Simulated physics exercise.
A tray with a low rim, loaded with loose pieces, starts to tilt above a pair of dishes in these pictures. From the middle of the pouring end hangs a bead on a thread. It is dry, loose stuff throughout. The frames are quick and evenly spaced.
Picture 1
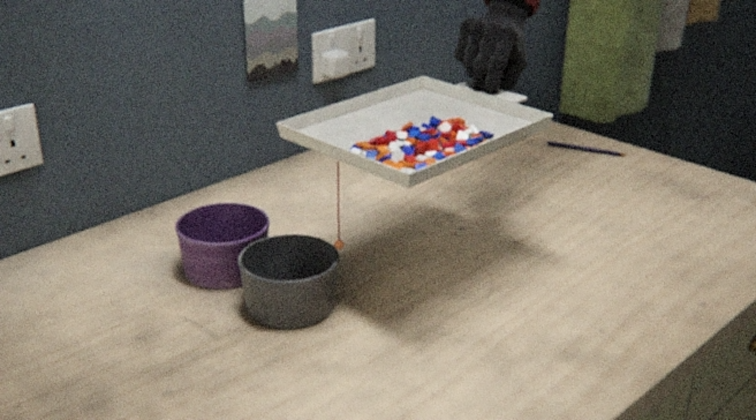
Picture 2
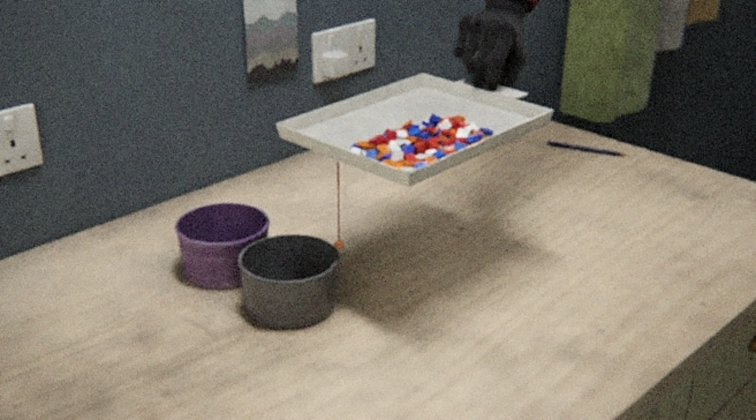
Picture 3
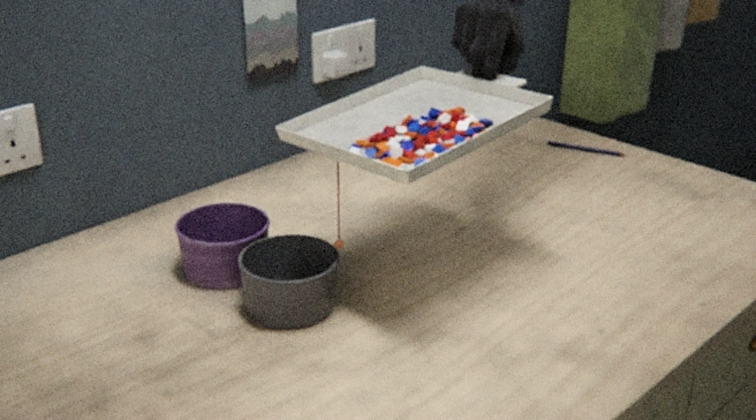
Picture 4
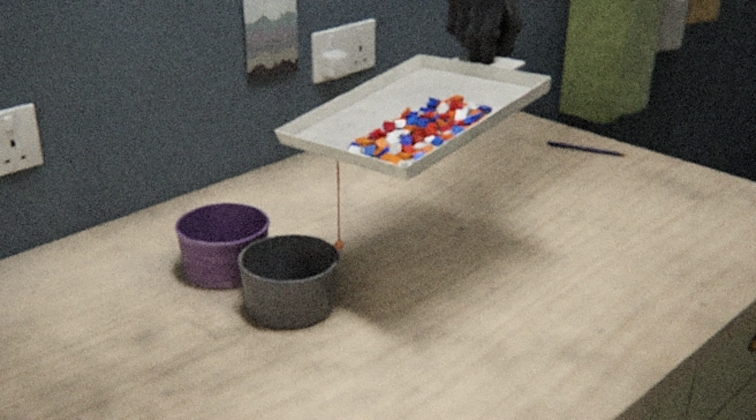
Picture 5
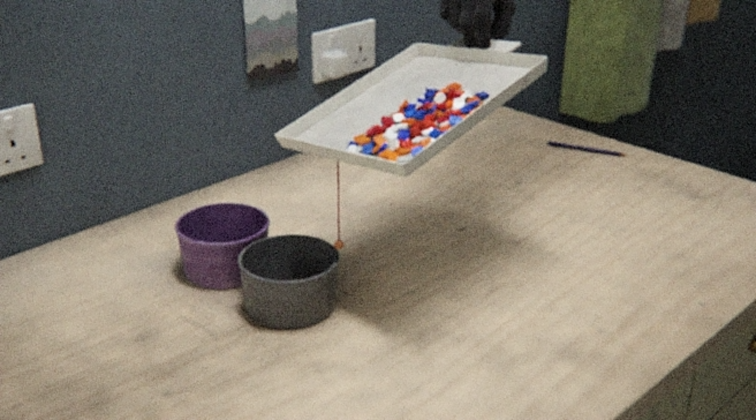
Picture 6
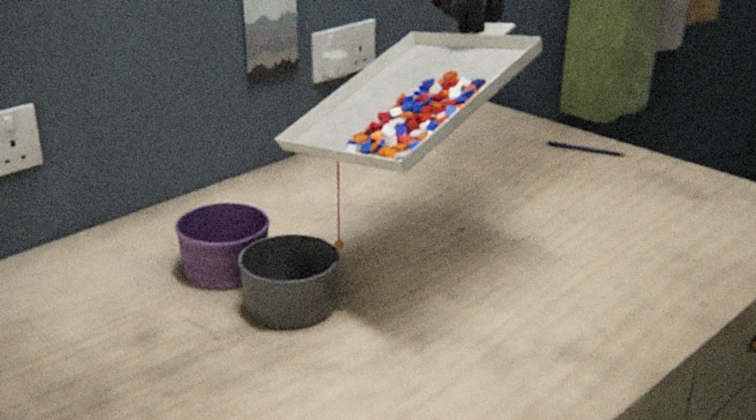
Black-gloved hand raising the far end of a pale tray of colourful pieces, tilting it above a worktop with two round dishes.
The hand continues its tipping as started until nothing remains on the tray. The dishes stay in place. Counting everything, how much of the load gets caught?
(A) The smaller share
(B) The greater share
(B) The greater share.
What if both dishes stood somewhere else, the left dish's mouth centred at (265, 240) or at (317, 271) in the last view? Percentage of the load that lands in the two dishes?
Close to 70 in a hundred, then close to 30 in a hundred.
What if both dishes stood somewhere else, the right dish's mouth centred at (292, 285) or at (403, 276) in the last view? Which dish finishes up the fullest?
The one at right the first time, the one at left the second.
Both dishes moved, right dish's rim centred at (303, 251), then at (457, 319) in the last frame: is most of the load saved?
Well, the bulk the first time and the minor share the second time.
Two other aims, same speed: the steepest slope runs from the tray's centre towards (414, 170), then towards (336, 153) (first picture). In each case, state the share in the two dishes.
0 %, give or take, and then 50 %.
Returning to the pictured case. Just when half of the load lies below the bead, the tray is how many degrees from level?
The angle is roughly 115° at that point.
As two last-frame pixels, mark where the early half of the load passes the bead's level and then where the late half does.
The opening half passes (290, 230), the closing half (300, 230).
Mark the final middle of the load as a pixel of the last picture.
The centre comes to rest close to (292, 292).
Soon, tray tipped steeply; nearly all on the tray; a stray few in the air.
A while on, tray tipped past a quarter turn; about half on the tray; about a quarter in the right dish; a small part in the left dish; a small part outside both; a small part in the air.
Towards the end, tray tipped past a quarter turn; about two thirds in the right dish; a small part in the left dish; about a third outside both.
Finally, tray tipped past a quarter turn; about two thirds in the right dish; a small part in the left dish; about a third outside both.
